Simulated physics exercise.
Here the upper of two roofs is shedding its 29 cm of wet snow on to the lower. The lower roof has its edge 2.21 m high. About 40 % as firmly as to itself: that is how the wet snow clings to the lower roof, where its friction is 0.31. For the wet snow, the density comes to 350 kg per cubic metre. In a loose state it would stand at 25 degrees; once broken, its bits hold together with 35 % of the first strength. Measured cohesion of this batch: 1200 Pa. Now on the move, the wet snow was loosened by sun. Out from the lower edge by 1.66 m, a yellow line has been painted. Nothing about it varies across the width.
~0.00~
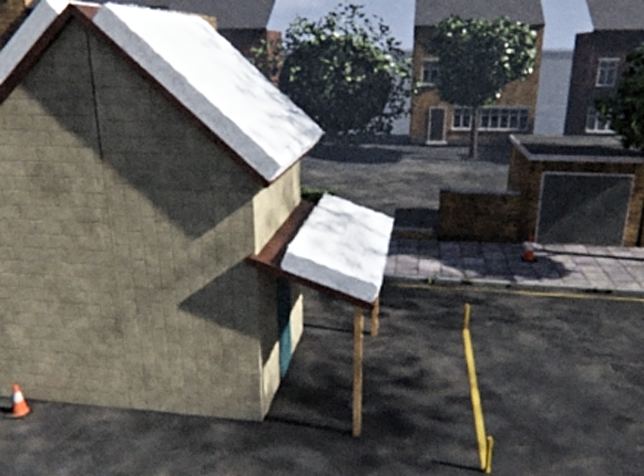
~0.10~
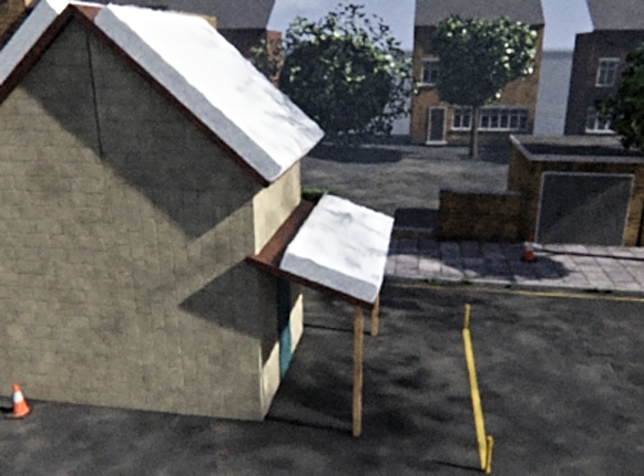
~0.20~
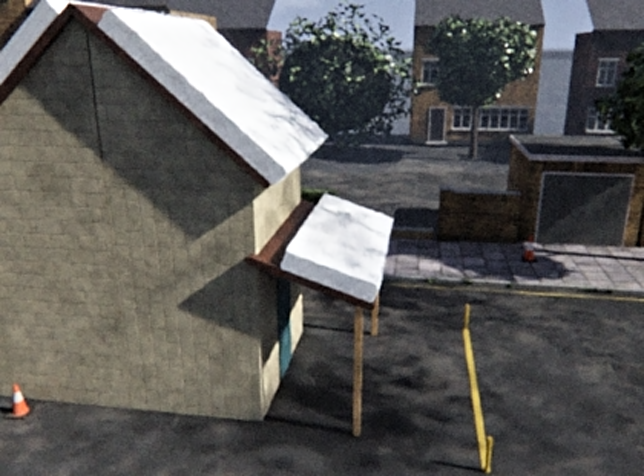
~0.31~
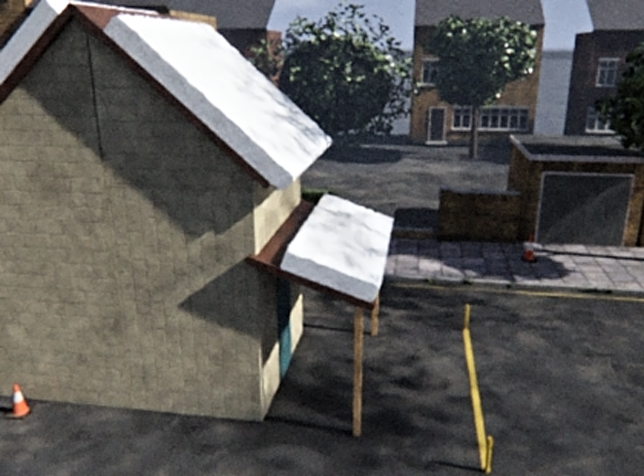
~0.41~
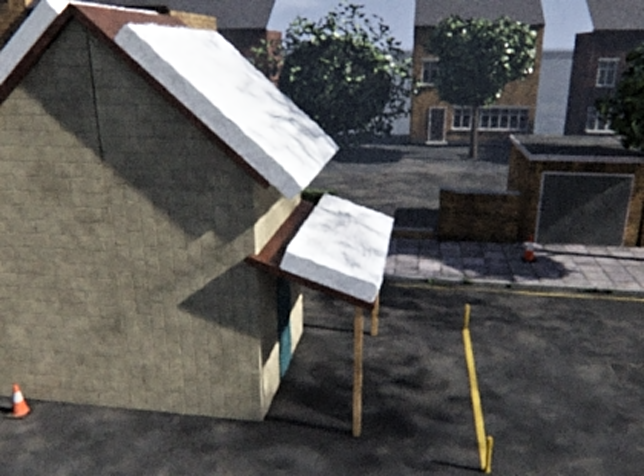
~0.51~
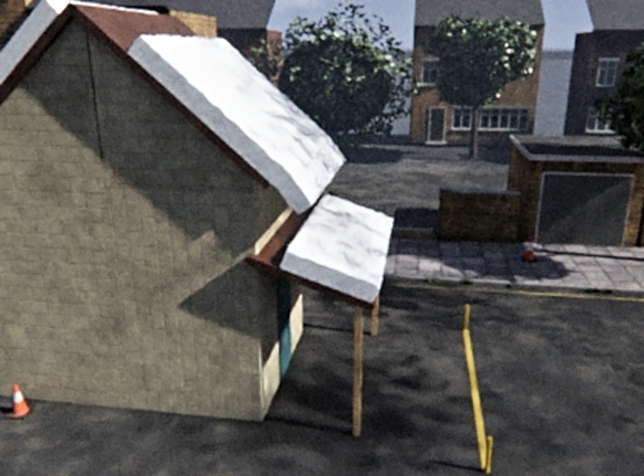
The clip opens on a pale block building with thick white snow on its upper roof and on a lower porch roof, beside a yellow line. The upper snow barely shifts at first, then slides down to the right, baring reddish-brown roof near the ridge and jutting past the upper edge above the still porch snow.
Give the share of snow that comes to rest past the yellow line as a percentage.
Roughly 51 percent.
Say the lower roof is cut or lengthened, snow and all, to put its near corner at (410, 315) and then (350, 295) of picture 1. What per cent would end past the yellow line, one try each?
The first try gives 55 percent and the second gives 45 percent.
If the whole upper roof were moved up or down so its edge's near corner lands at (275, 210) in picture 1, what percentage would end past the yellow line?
It would then be around 45 percent.
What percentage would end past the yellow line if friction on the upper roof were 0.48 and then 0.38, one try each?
Roughly 35 per cent first, roughly 40 per cent second.
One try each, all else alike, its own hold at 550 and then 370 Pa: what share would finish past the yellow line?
Respectively 55 % and 55 %.
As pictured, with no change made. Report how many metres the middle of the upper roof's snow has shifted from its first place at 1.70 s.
Straight-line shift: Roughly 5.2 m.
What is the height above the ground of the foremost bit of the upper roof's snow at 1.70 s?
About 0.0 m.
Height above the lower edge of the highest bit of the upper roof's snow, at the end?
0.6 m.
By 1.06 s, none is below the lower edge and 0 % is past the line.
By 1.70 s, 57 % is below the lower edge and 24 % is past the line.
By 2.35 s, 83 % is below the lower edge and 51 % is past the line.
By 3.00 s, 83 % is below the lower edge and 51 % is past the line.
By 3.20 s, at the end, 83 % is below the lower edge and 51 % is past the line.
